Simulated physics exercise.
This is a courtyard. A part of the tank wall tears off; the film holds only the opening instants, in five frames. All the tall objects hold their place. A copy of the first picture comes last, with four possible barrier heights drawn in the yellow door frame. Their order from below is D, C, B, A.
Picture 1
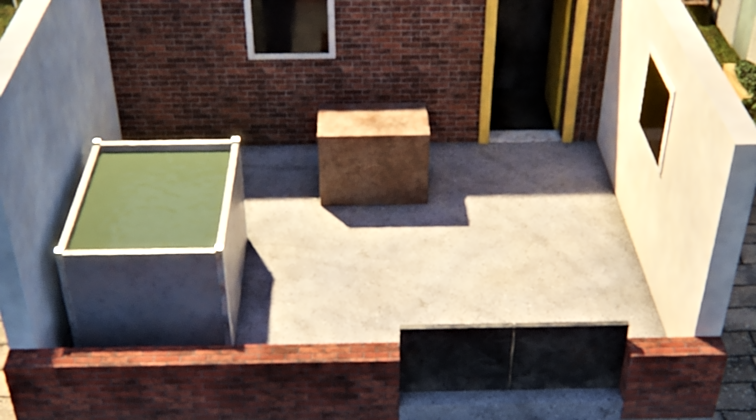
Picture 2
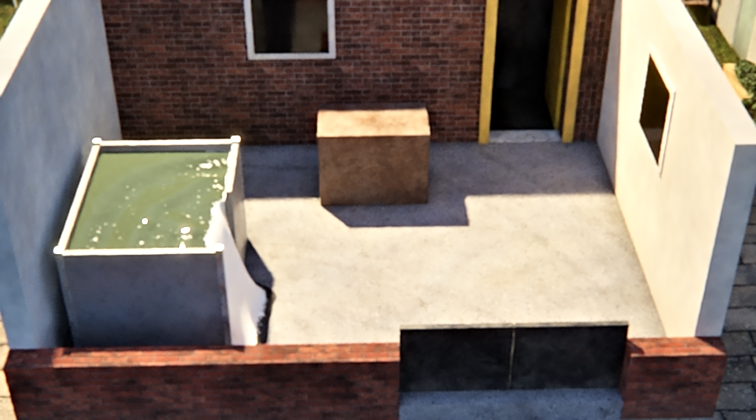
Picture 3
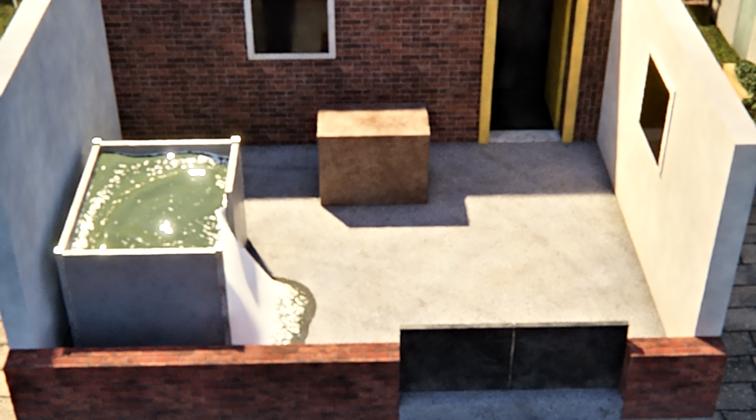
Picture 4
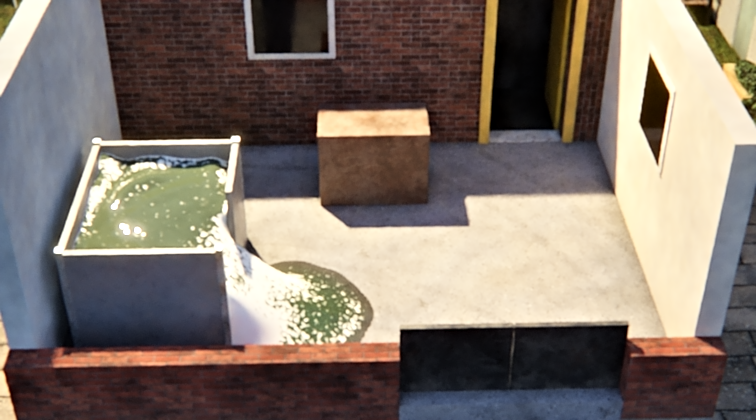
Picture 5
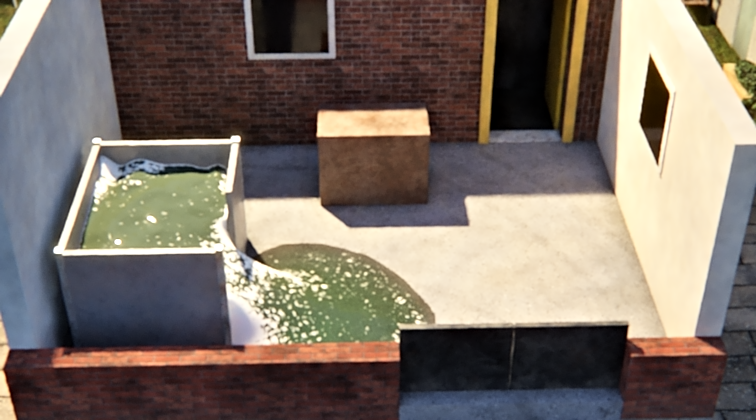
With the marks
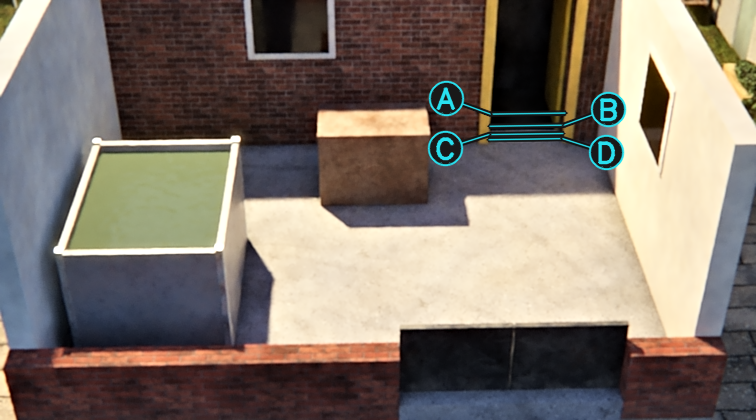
Green water in a tank on the left began pouring out through its right side, foaming onto the courtyard floor and spreading rightward in a widening puddle as the level inside the tank dropped.
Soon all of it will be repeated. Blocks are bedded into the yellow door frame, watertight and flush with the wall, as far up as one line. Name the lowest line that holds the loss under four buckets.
I would pick mark A.
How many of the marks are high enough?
One of them.
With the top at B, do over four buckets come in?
Yes.
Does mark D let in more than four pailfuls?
Yes, that goes wrong.
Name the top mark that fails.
That is mark B.
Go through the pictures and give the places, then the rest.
Water in the tank at rest, its middle at (155, 200); foot of the yellow doorway at (525, 142); shut gate at (513, 335).
Water covers 2 % of the ground and shows as far out as (266, 291).
Water covers 4 % of the ground and shows as far out as (302, 290).
Water covers 9 % of the ground and shows as far out as (362, 305).
Water covers 15 % of the ground and shows as far out as (417, 310).
On the marked copy, A at (527, 113); B at (526, 125); C at (526, 134); D at (525, 139); from the bottom up D, C, B, A.
If A is chosen, a splash gets over, under a bucket.
If B is chosen, about 11 bucketfuls get in.
If C is chosen, dozens of bucketfuls pour in.
If D is chosen, dozens of bucketfuls pour in.
